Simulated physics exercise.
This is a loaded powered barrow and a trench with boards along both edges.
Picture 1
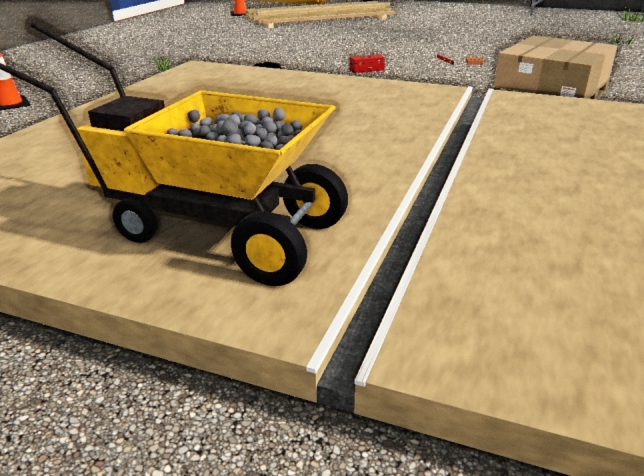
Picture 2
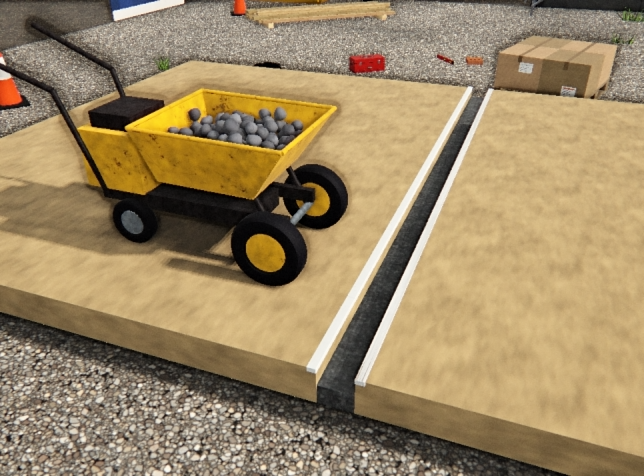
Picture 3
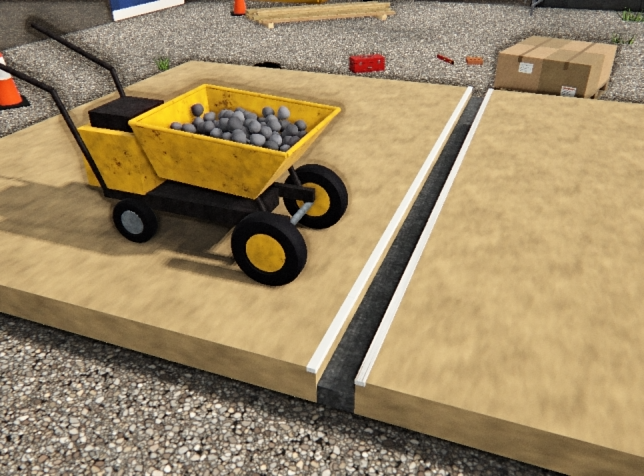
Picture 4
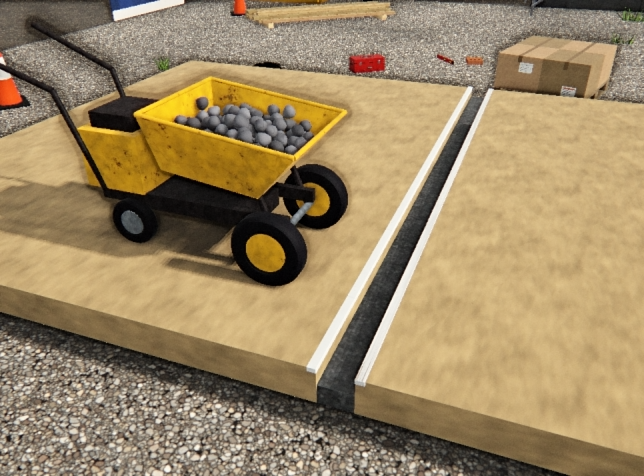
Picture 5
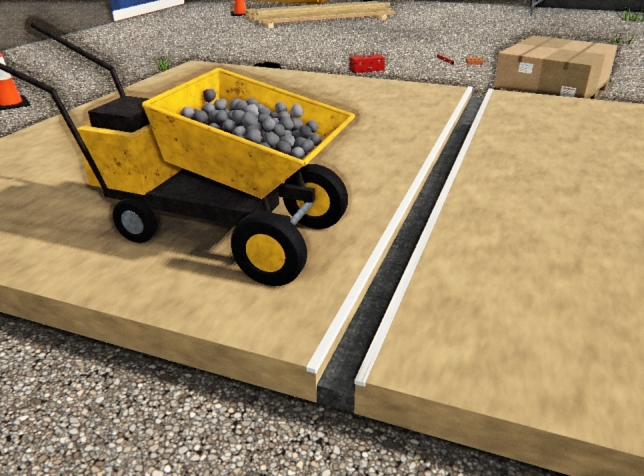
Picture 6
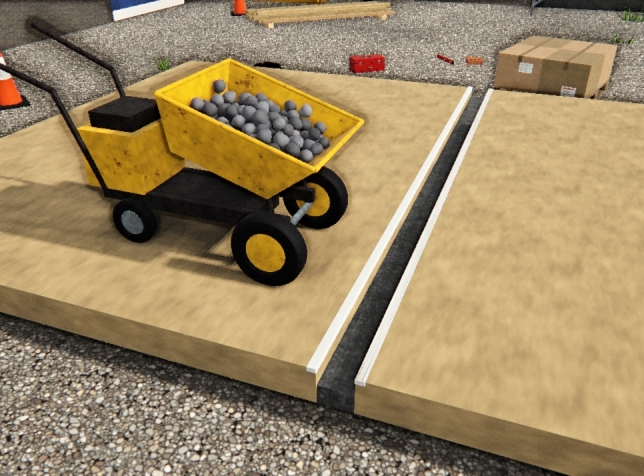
On a sandy slab beside a narrow trench, a yellow skip of grey cobbles tilts rightward.
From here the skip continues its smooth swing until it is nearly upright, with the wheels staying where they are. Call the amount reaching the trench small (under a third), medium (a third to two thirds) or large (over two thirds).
Small.
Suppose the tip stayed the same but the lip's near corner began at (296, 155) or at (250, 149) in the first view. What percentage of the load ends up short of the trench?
About 0 % and about 10 %.
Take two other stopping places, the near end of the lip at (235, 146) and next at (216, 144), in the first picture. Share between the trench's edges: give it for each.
First spot: Roughly 40 percent; second spot: Roughly 40 percent.
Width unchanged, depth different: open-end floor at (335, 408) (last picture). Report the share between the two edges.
About 20 per cent.
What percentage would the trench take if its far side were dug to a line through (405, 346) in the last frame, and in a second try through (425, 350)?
Roughly 50 % and 70 %.
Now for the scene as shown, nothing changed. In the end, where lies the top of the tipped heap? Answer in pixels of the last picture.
Around (434, 250).
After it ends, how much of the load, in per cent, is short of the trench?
Share of load: Near 0 %.
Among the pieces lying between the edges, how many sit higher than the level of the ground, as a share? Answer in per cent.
Around 20 in a hundred.
Soon after the last picture, skip tipped steeply; all in the skip.
A little later, skip tipped right over; about two thirds in the skip; a stray few in or heaped over the trench; about a quarter beyond it; a small part falling.
Later still, skip tipped right over; a small part in the skip; a small part in or heaped over the trench; most beyond it.
At rest, skip tipped right over; a stray few in the skip; about a quarter in or heaped over the trench; most beyond it.
